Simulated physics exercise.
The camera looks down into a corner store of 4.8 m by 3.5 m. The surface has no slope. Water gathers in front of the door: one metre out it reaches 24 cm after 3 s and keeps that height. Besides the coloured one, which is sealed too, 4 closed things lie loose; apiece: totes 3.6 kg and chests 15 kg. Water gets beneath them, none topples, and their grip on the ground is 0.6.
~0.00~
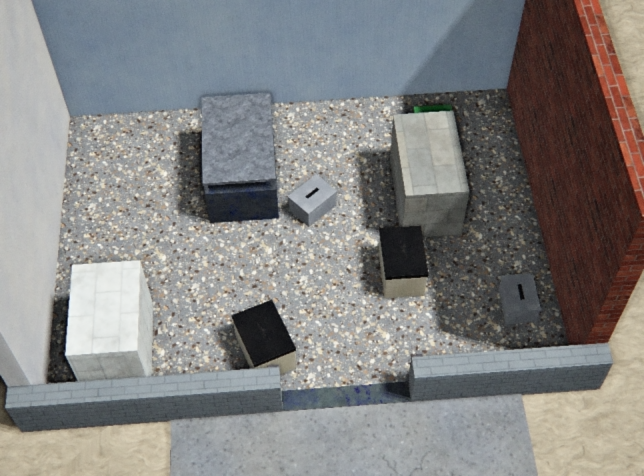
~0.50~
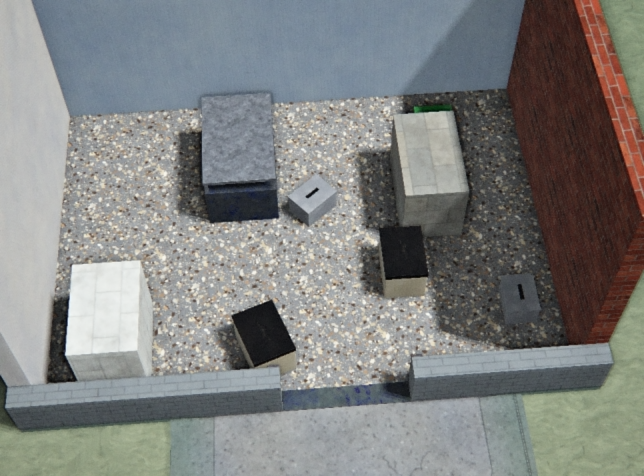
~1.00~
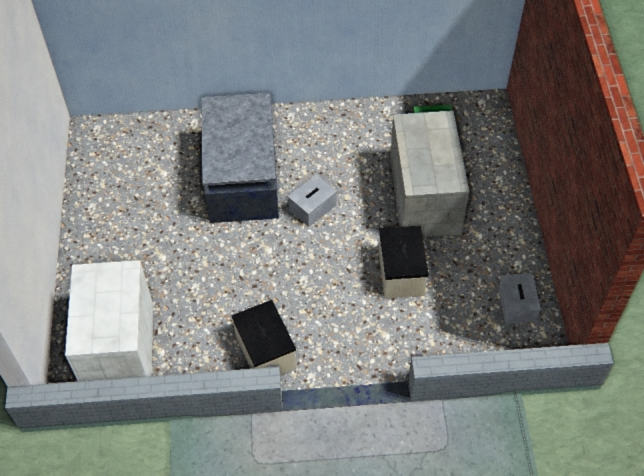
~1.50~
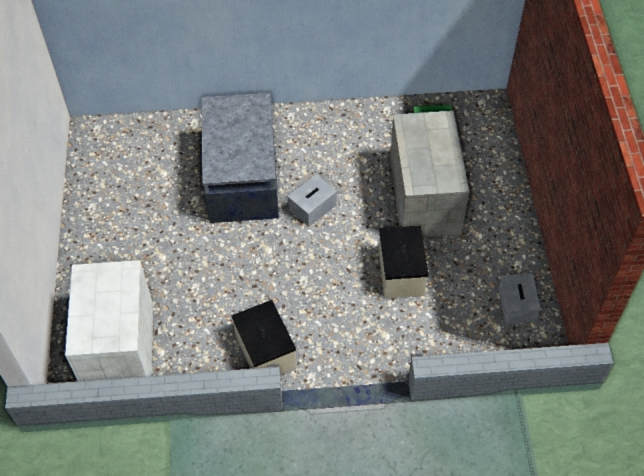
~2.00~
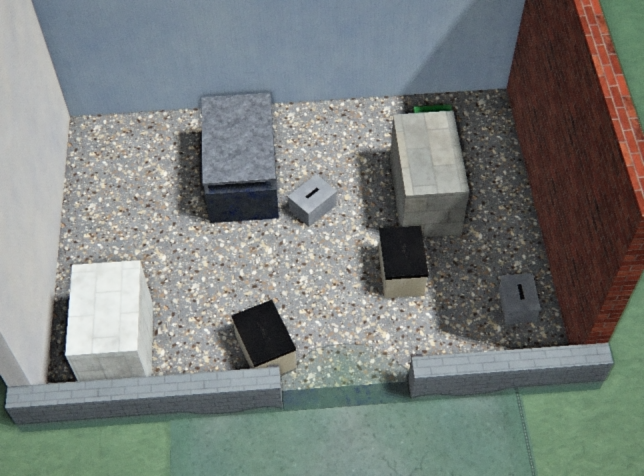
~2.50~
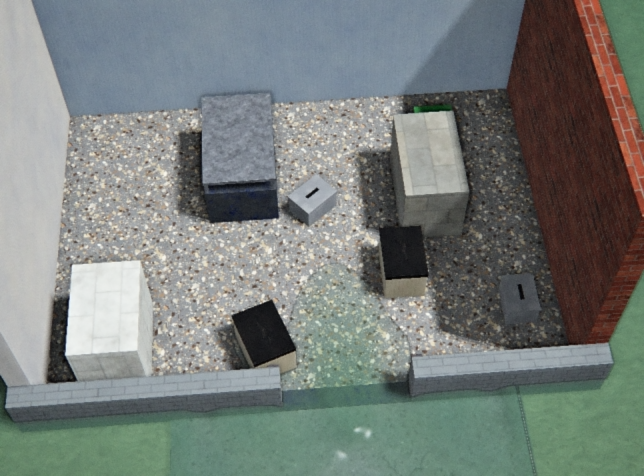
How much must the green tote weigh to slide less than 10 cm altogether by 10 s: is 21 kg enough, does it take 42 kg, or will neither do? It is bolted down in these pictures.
Verdict: The smaller load will do.
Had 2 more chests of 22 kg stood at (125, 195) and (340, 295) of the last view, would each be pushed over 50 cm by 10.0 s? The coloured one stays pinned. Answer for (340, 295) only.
It is more.
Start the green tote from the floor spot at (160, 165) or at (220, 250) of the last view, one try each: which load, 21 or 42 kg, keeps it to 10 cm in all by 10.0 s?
In turn: Either load holds; the smaller is enough.
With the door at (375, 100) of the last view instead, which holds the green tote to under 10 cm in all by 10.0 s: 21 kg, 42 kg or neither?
Then only the larger load is enough.
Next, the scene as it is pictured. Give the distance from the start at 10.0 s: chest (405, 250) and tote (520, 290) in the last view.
In that order: 120 cm, 100 cm.
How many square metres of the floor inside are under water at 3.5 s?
Roughly 4.5 m2.
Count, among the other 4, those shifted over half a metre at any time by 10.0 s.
3 of them.
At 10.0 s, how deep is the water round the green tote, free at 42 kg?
About 12 cm.
After 3.5 s the green tote would be 0 cm from its start with 21 kg and 0 cm from its start with 42 kg; 0 cm of water round it then.
After 4.5 s the green tote would be 0 cm from its start with 21 kg and 0 cm from its start with 42 kg; 0 cm of water round it then.
After 7.0 s the green tote would be 0 cm from its start with 21 kg and 0 cm from its start with 42 kg; 8 cm of water round it then.
After 10.0 s the green tote would be 0 cm from its start with 21 kg and 0 cm from its start with 42 kg; 12 cm of water round it then.
